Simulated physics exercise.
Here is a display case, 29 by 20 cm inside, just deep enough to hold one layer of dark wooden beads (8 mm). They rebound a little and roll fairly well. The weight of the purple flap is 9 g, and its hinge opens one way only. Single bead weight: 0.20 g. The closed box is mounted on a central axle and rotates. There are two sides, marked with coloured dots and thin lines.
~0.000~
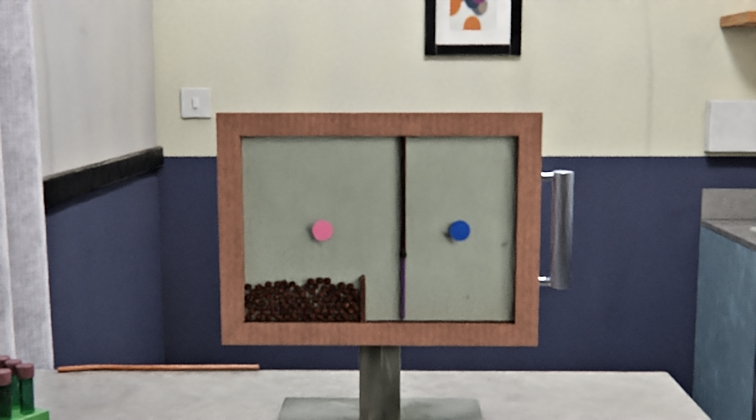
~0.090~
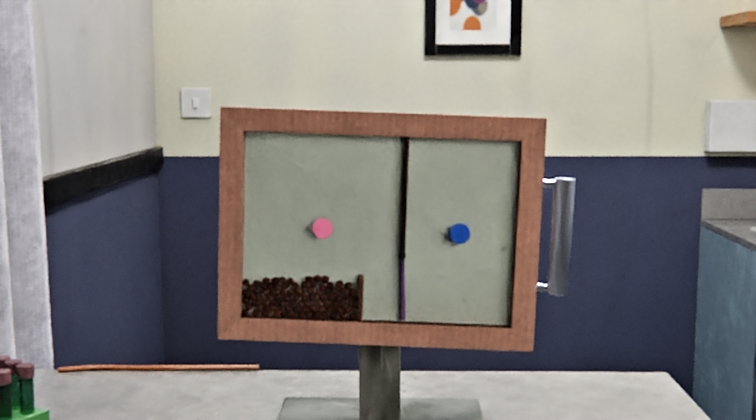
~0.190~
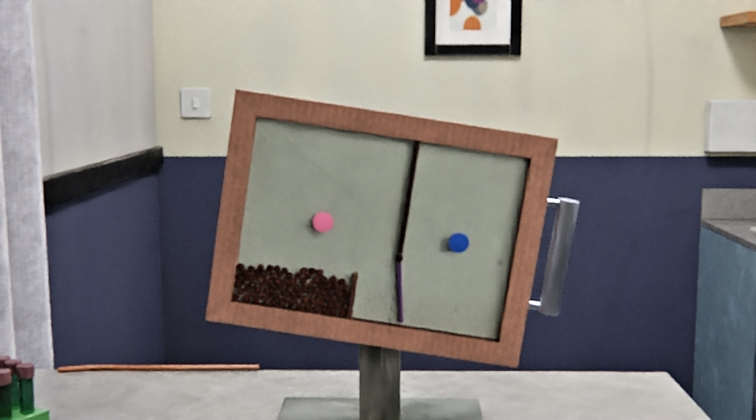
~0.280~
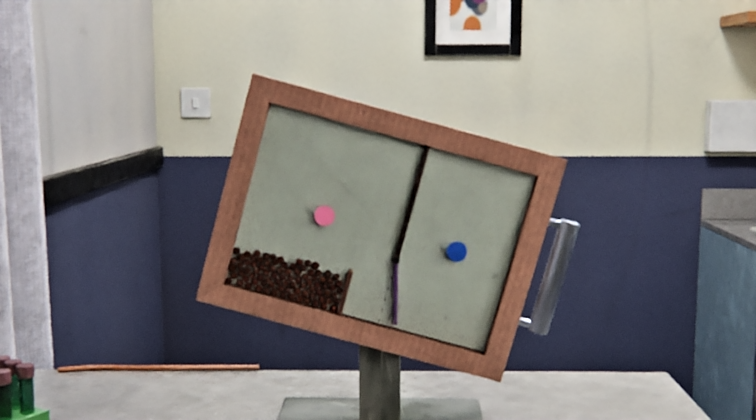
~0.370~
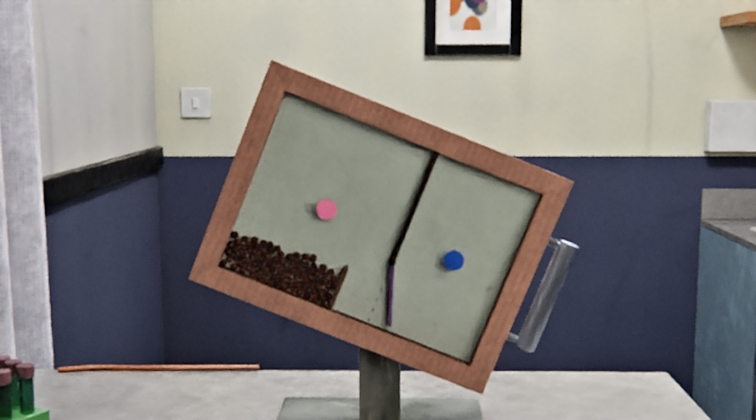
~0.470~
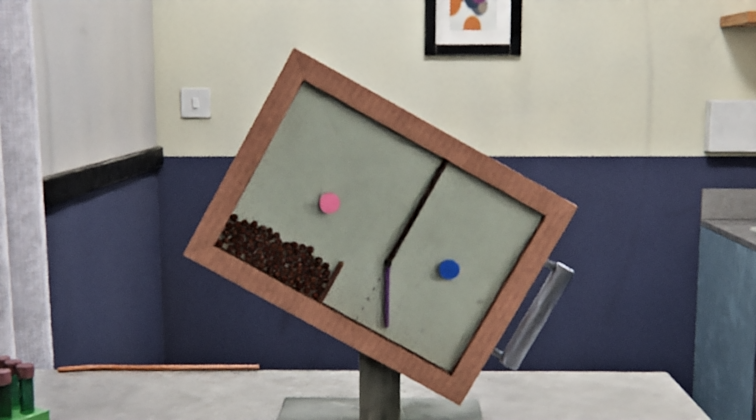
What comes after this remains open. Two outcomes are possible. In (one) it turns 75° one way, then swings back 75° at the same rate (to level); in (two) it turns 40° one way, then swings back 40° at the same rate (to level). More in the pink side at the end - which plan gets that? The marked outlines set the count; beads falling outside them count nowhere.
Second.
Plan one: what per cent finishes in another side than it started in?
35 %.
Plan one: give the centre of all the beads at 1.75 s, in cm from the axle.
I'd put it near 5 centimetres to the left and 6 centimetres below.
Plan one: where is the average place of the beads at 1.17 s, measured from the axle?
Position estimate: Left 8 cm, above 2 cm.
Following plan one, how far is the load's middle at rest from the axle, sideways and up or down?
Offset approx. 1 cm left, 8 cm below.
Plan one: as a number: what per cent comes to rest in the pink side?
About 65 %.
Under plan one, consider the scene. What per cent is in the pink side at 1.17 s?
Roughly 85 per cent of it.
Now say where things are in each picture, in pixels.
The first frame shows level; about 90 beads; beads' middle (303, 301); highest (319, 280); purple flap (403, 254); pink (323, 230), blue (460, 231).
The second frame shows turned 2° clockwise; beads' middle (300, 298); highest (318, 278).
The third frame shows turned 9° clockwise; beads' middle (292, 289); highest (240, 267); wall ends (400, 253), (356, 275).
The fourth frame shows turned 15° clockwise; beads' middle (286, 279); highest (237, 251); purple flap (396, 260).
The fifth frame shows turned 22° clockwise; beads' middle (281, 268); highest (235, 235).
The sixth frame shows turned 29° clockwise; beads' middle (277, 255); highest (234, 218); purple flap (388, 263); pink (330, 203), blue (449, 269).
Plan one. After 1.17 s, it stands 75° clockwise; the beads' middle is 8 cm left of and 2 cm above the centre; pink 85 %, blue 15 %; purple flap open 73°.
After 1.75 s, it stands 38° clockwise; the beads' middle is 5 cm left of and 6 cm below the centre; pink 65 %, blue 35 %; purple flap open 41°.
After 2.34 s, it stands level; the beads' middle is in line with and 8 cm below the centre; pink 65 %, blue 35 %; purple flap open 3°.
At rest by 3.3 s, it stands level; pink 65 %, blue 35 %; purple flap shut.
Plan two would end with pink 100 %, blue 0 %.
